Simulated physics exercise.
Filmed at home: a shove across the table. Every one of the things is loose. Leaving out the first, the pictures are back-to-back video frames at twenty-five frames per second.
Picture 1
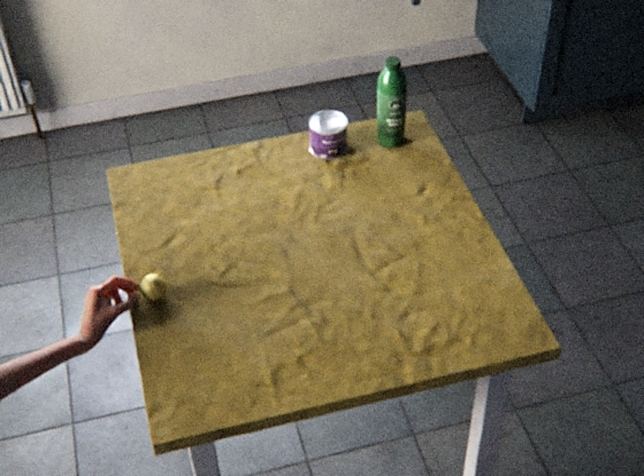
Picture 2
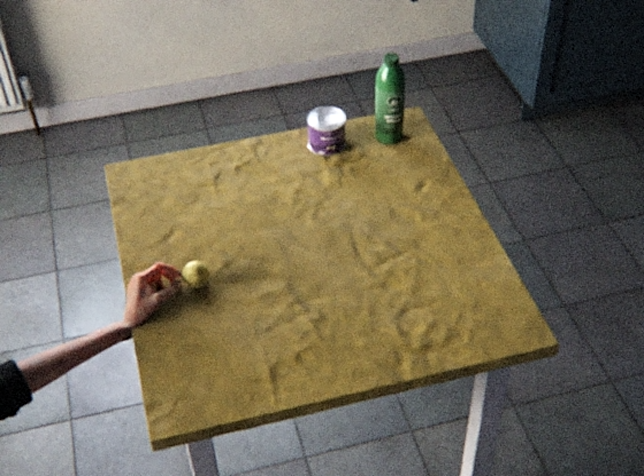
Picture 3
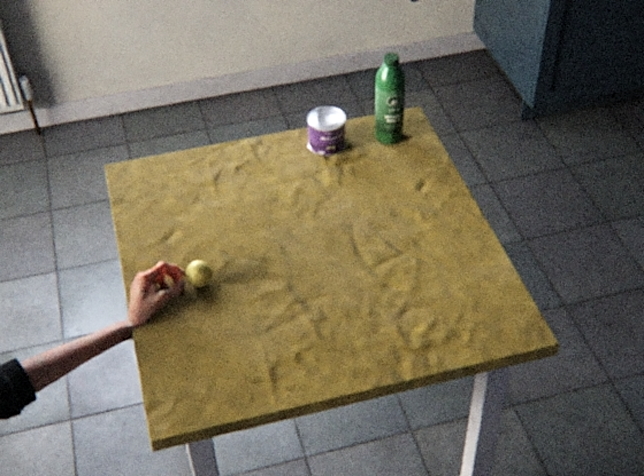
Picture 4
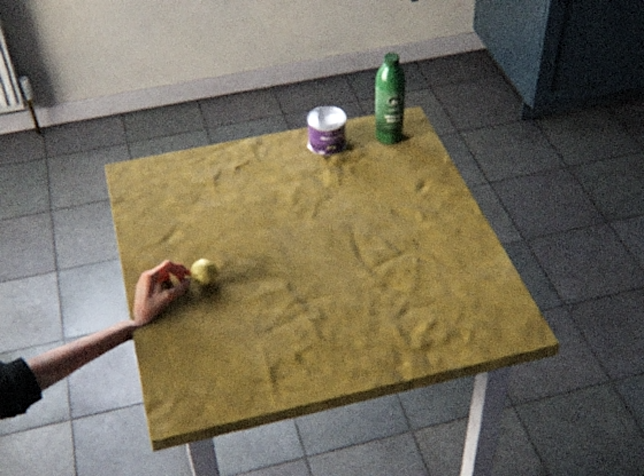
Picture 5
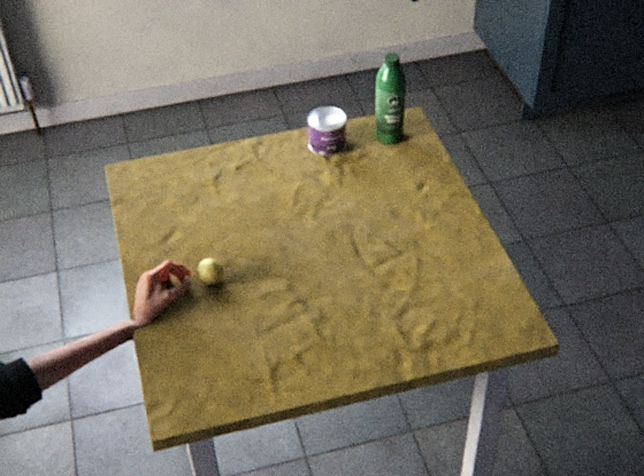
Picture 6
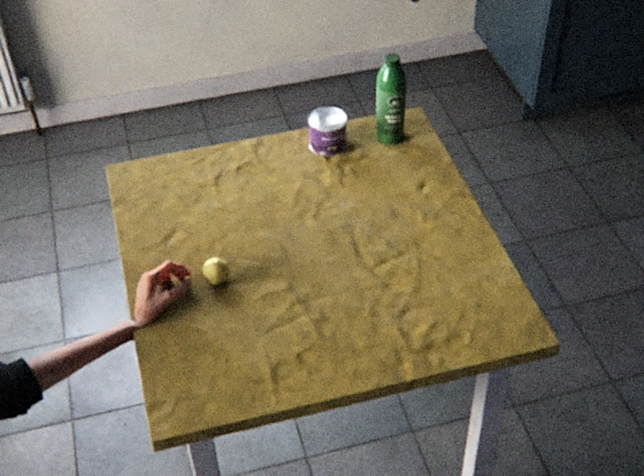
A yellow lemon, small and round, sits by a hand reaching in from the left over a square, mustard-coloured table, seen from above in a grey-tiled room. Near the table's back edge stand a white-and-purple tub and, to its right, a green bottle. The hand pushes the lemon rightward, then stays near the left edge as the lemon moves slowly a little further right, while the tub and bottle stay put.
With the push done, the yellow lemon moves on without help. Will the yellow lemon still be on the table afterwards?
Yes.
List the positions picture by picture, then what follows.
In the first frame, under the hand; yellow lemon (154, 288).
In the second frame, under the hand; yellow lemon (196, 275).
In the third frame, under the hand; yellow lemon (200, 274).
In the fourth frame, yellow lemon (205, 273).
In the fifth frame, yellow lemon (211, 272).
In the sixth frame, yellow lemon (217, 271) moved a little.
Then, 0.10 s later than the last frame, yellow lemon moved about its own width near (228, 269).
Then, 0.20 s later than the last frame, yellow lemon moved about its own width near (238, 266).
Then, 0.30 s later than the last frame, yellow lemon moved about its own width near (246, 265).
Then, 0.50 s later than the last frame, yellow lemon moved well along near (257, 263).
When it is over, moved from the start, yellow lemon. End places, in pixels of the last picture, yellow lemon near (260, 262).
